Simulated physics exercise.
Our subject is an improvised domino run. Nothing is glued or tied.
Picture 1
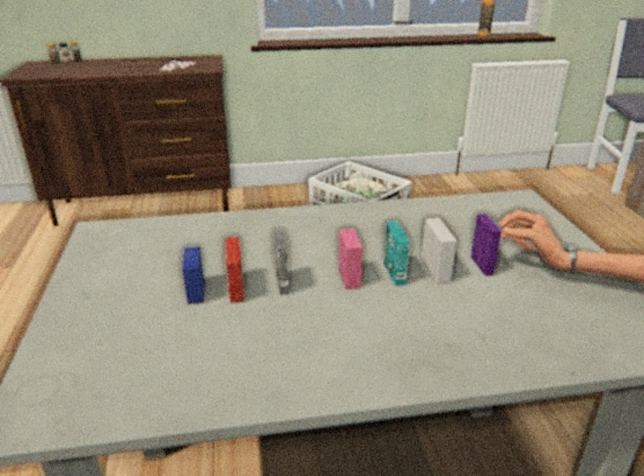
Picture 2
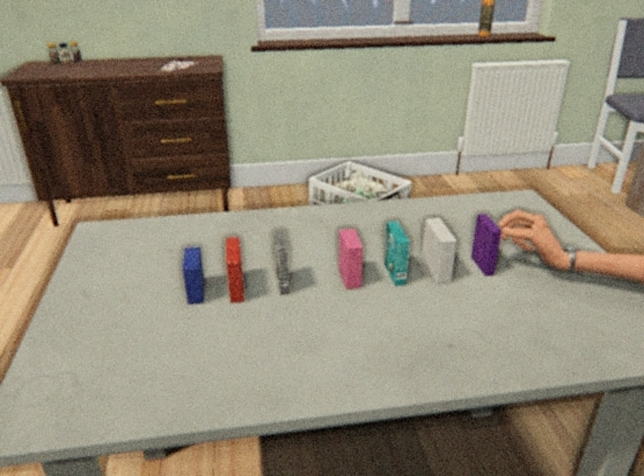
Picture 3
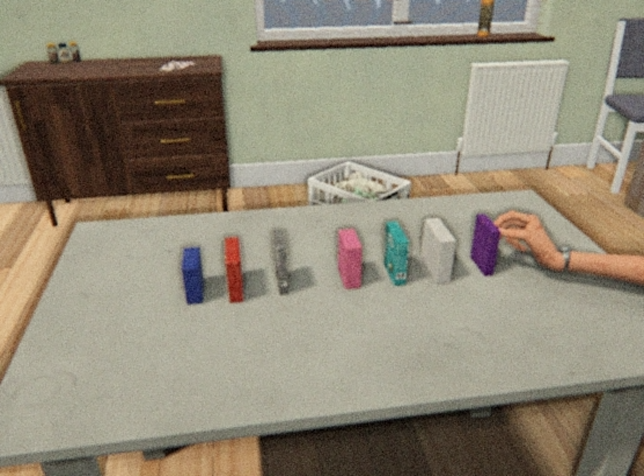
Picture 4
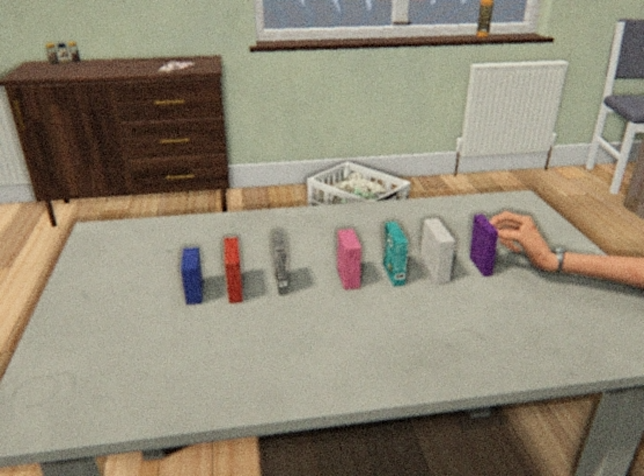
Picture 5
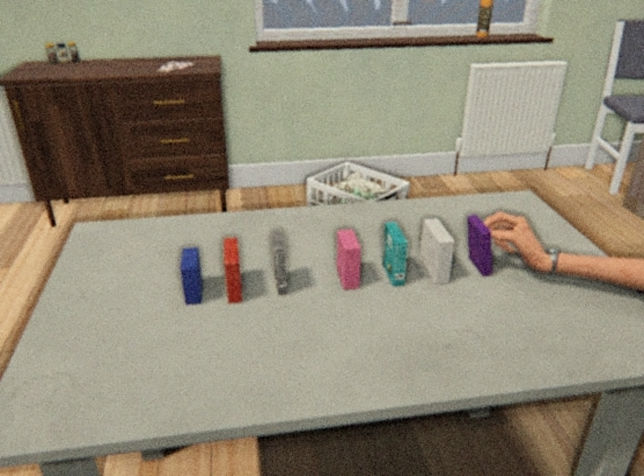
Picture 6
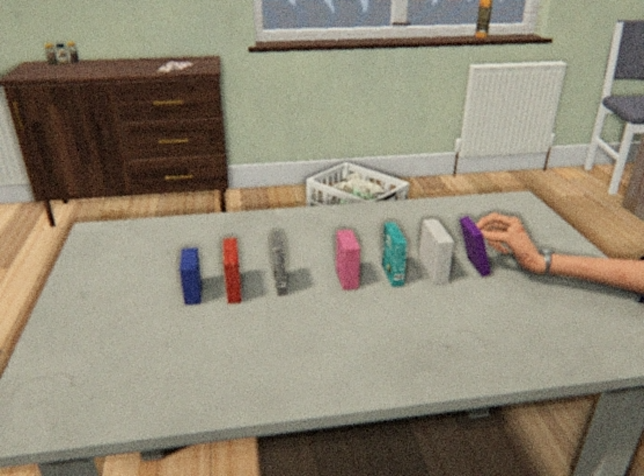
At the start, a row of upright coloured blocks stands on a grey table, with a hand touching the purple one at the right end. The row stays still at first, then the hand moves slightly left and the purple block tilts left toward the white one, while the others remain upright.
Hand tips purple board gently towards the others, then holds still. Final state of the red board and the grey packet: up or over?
Red board: Up, grey packet: Up.
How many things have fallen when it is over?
That adds up to 4 in total.
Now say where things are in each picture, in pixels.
In the first picture, red board (234, 270); grey packet (282, 263).
In the second picture, turquoise packet (396, 254); pink block (351, 259).
In the third picture, white board (437, 250); turquoise packet (395, 254).
In the fourth picture, purple board 2° over; pink block (349, 259); white board (436, 251).
In the fifth picture, purple board 9° over; turquoise packet (394, 254); pink block (349, 259).
In the sixth picture, purple board 18° over; red board (232, 271); grey packet (279, 264).
Then, 0.40 s after the last picture, purple board 66° over; white board tipped 28° from how it was.
Then, 0.60 s after the last picture, purple board 74° over; white board tipped 68° from how it was; turquoise packet tipped 52° from how it was; pink block tipped 12° from how it was.
Then, 0.80 s after the last picture, purple board 74° over; pink block on its side; white board tipped 73° from how it was; turquoise packet tipped 73° from how it was.
At rest, tipped over on the table, pink block, white board and turquoise packet; the other 2 in place. Seen from the same camera at the end, red board near (232, 271), grey packet near (279, 264).
